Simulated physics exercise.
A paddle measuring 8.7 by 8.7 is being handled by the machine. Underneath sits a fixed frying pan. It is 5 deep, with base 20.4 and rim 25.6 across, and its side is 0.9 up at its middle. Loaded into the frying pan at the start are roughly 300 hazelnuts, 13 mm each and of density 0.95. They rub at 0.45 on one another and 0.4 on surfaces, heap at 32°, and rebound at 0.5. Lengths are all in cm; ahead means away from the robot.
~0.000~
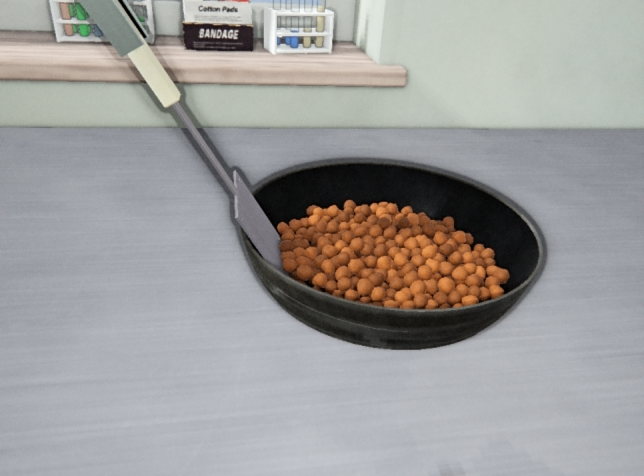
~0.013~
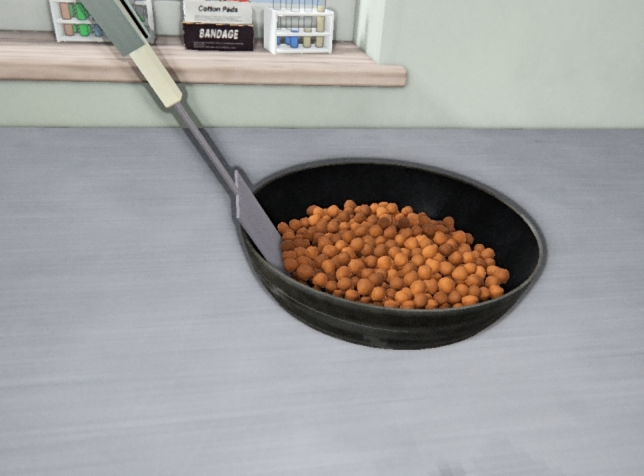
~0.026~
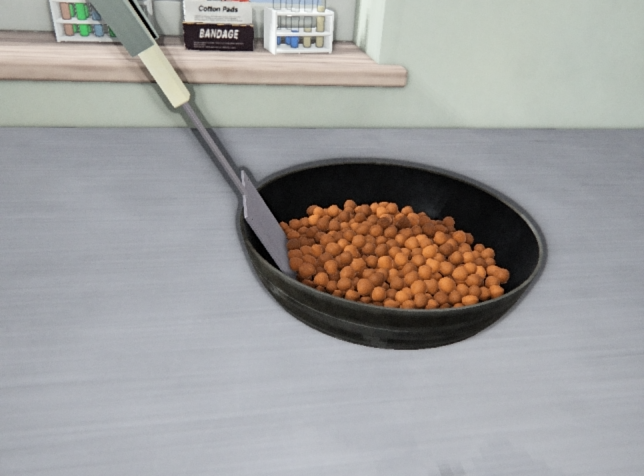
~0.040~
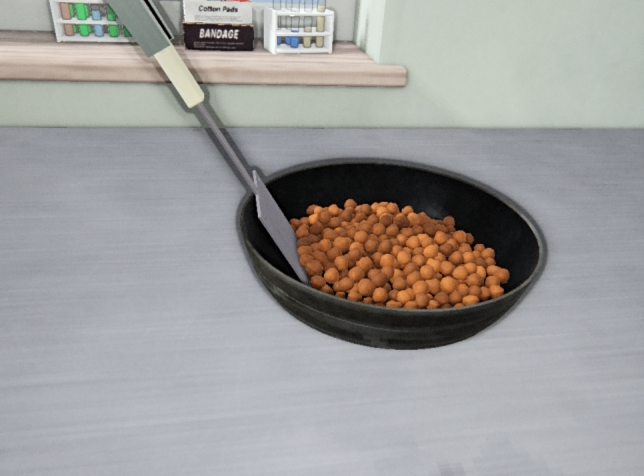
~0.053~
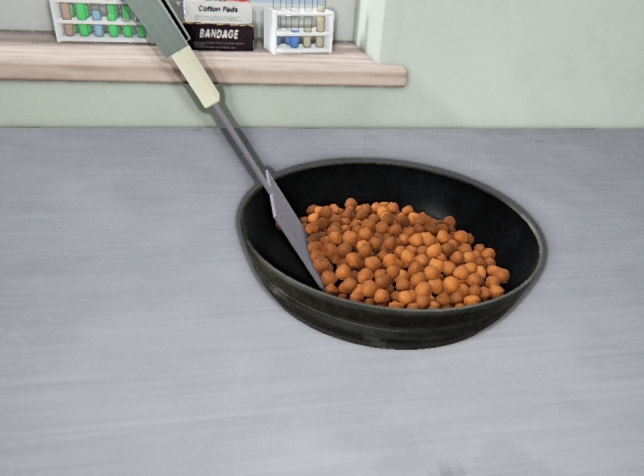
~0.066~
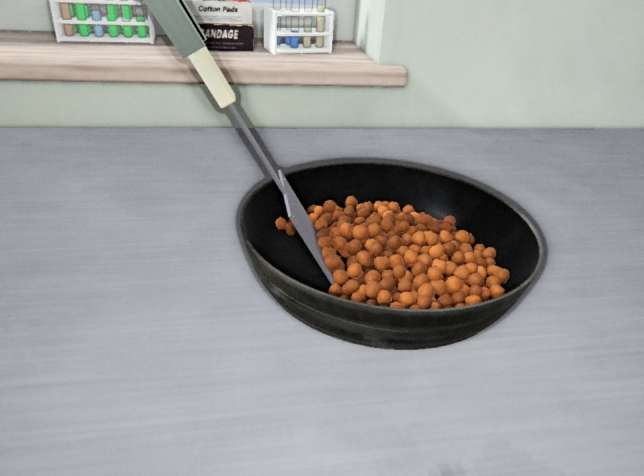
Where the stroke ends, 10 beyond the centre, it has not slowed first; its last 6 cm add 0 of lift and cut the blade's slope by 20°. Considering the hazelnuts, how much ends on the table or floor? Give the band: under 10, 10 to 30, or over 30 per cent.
Under 10 per cent.
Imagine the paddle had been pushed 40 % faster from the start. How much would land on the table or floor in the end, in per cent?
In that case, close to 15 per cent.
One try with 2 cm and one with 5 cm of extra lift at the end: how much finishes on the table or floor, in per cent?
It works out to some 20 per cent for the first setting and some 20 per cent for the second.
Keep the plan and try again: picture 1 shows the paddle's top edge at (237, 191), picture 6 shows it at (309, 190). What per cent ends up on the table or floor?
It comes to something like 25 %, give or take.
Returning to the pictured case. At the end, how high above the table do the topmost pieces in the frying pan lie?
Peak at rest, approximately 6.0 centimetres.
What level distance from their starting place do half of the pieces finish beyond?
Somewhere near 4 centimetres, I reckon.
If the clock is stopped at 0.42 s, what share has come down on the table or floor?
My estimate is roughly 5 %.
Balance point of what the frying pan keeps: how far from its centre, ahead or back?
What stays is shifted forward by around 4.5 cm.
By 0.13 s, sloping 60°, highest piece 7 above the table; 301 in the frying pan.
By 0.19 s, sloping 55°, highest piece 7 above the table; 301 in the frying pan.
By 0.42 s, sloping 40°, highest piece 6 above the table; 282 in the frying pan, 19 on the table or floor.
By 1.47 s, sloping 40°, highest piece 6 above the table; 281 in the frying pan, 20 on the table or floor.
Final count, 281 in the frying pan, 20 on the table or floor. That is 7 % on the table or floor.
